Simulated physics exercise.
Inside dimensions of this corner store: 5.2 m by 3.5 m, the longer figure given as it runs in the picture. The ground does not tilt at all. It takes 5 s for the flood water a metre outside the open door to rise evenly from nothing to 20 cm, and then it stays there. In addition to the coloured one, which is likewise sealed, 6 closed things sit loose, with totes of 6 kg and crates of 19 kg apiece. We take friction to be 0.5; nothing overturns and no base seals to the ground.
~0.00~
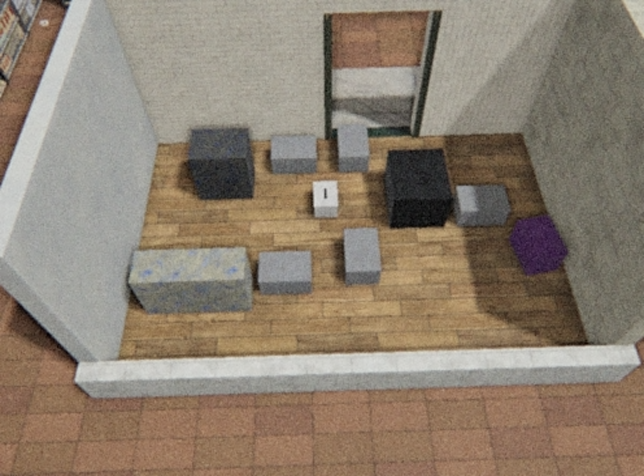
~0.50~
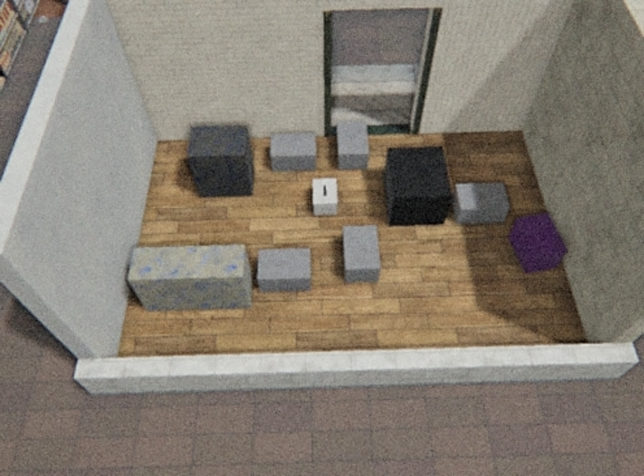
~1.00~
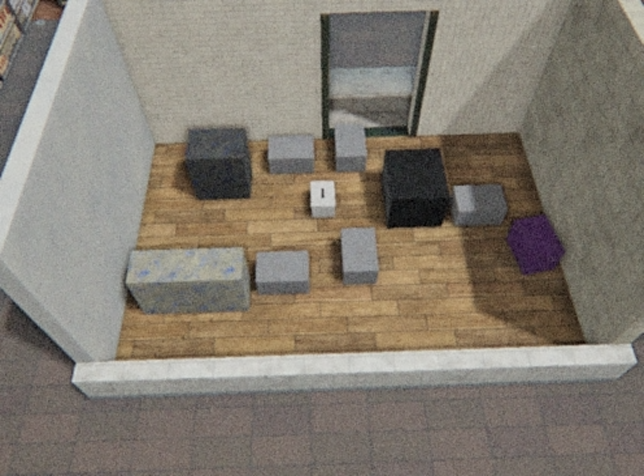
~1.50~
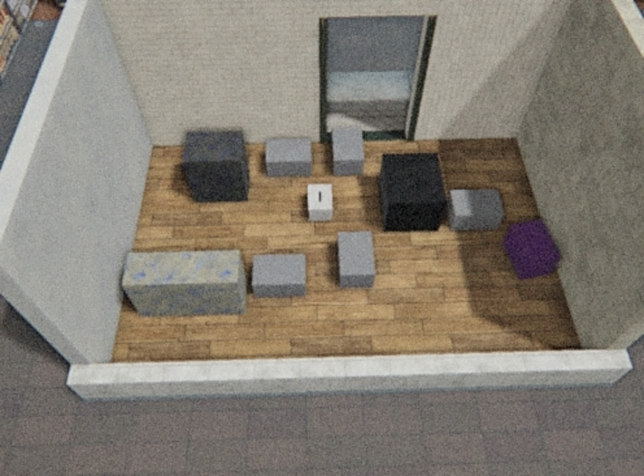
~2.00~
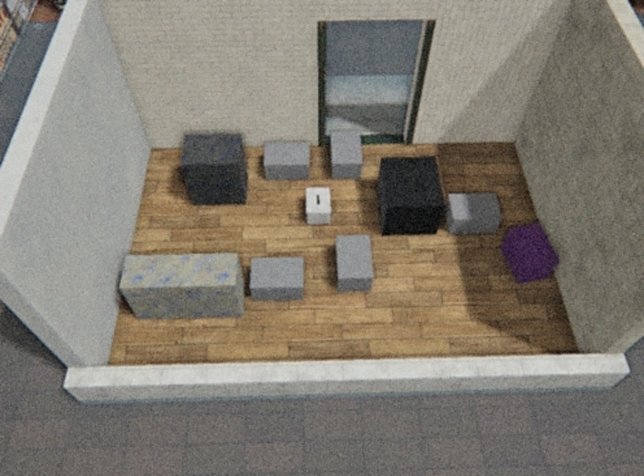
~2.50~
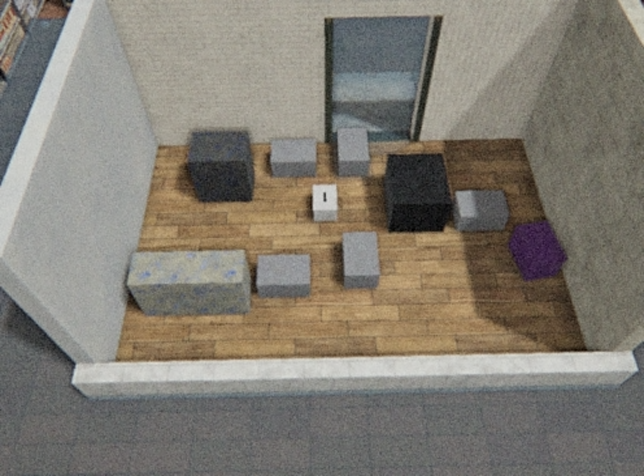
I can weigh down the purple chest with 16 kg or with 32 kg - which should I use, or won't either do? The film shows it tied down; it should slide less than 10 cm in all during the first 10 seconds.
Go with the heavier one.
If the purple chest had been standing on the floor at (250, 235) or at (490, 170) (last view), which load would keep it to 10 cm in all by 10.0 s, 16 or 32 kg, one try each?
At the first spot the heavier mass is required, at the second the heavier mass is required.
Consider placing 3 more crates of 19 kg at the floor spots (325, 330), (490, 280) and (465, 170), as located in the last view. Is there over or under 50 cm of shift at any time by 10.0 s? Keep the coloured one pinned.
Order as asked: Stays within / stays within / goes beyond.
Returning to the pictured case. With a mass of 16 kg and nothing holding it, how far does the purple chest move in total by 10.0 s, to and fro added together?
Around 20 centimetres in total.
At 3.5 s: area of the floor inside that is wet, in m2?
Near 1.0 m2 in all.
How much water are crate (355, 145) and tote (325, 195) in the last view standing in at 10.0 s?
About 10 and 8 cm.
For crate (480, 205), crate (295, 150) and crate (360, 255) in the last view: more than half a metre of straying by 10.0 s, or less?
Reading the three in turn gives not surpassed, not surpassed and not surpassed.
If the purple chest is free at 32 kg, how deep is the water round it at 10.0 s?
Close to 7 cm deep.
After 3.5 s the purple chest would be 0 cm from its start with 16 kg and 0 cm from its start with 32 kg; 0 cm of water round it then.
After 4.5 s the purple chest would be 0 cm from its start with 16 kg and 0 cm from its start with 32 kg; 0 cm of water round it then.
After 7.0 s the purple chest would be 0 cm from its start with 16 kg and 0 cm from its start with 32 kg; 3 cm of water round it then.
After 10.0 s the purple chest would be 19 cm from its start with 16 kg and 0 cm from its start with 32 kg; 7 cm of water round it then.
